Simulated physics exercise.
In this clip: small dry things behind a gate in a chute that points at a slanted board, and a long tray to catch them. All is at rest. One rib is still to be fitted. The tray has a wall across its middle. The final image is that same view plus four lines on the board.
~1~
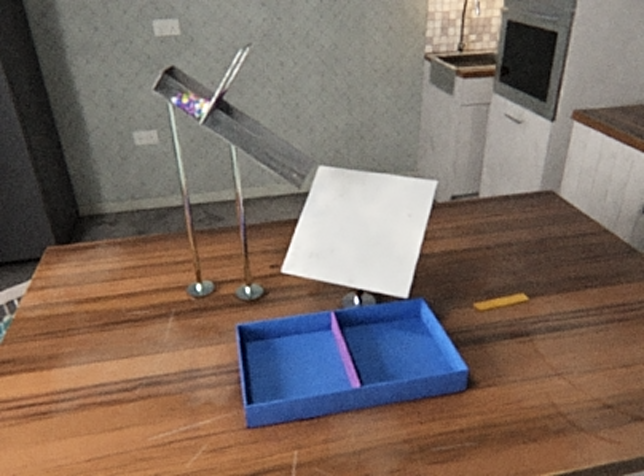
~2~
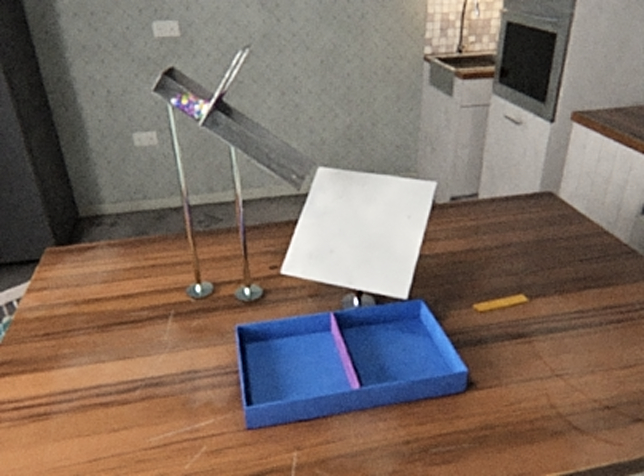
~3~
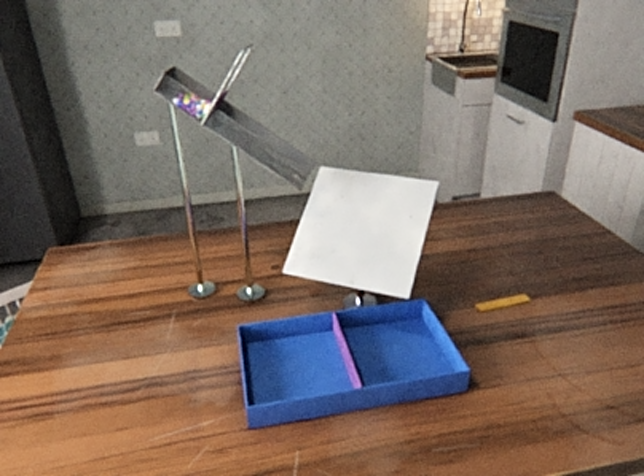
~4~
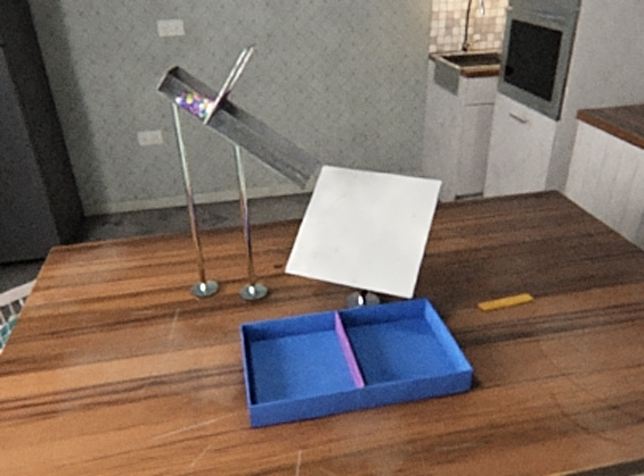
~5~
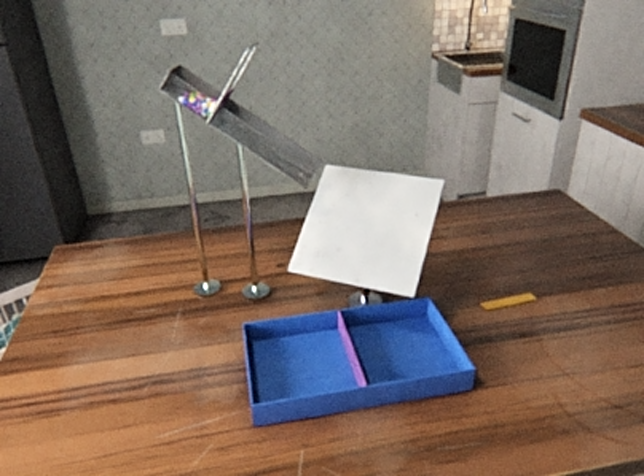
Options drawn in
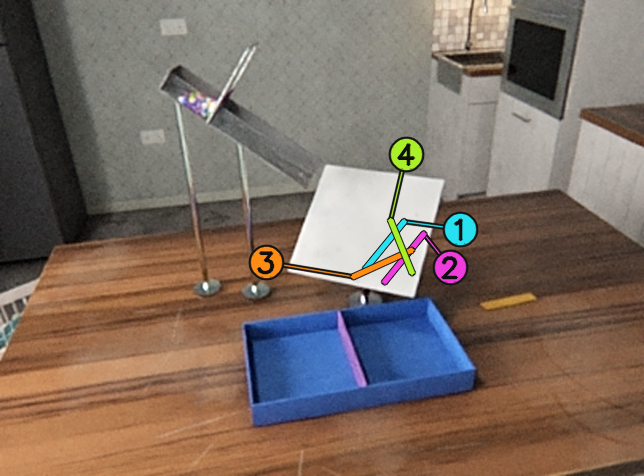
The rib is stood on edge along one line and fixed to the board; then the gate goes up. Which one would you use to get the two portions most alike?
Choose 2.
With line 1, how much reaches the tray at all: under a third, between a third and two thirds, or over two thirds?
Over two thirds.
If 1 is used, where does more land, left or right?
More lands on the left.
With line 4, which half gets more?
Right.
On the marked copy, line 1 from (404, 221) to (365, 268); line 2 from (423, 233) to (384, 281); line 3 from (411, 250) to (353, 276); line 4 from (390, 220) to (412, 272).
For line 1, of what is caught, nearly all in the left half, a small part in the right.
For line 2, of what is caught, about a third in the left half, about two thirds in the right.
For line 3, of what is caught, nearly all in the left half, a small part in the right.
For line 4, of what is caught, a small part in the left half, most in the right.
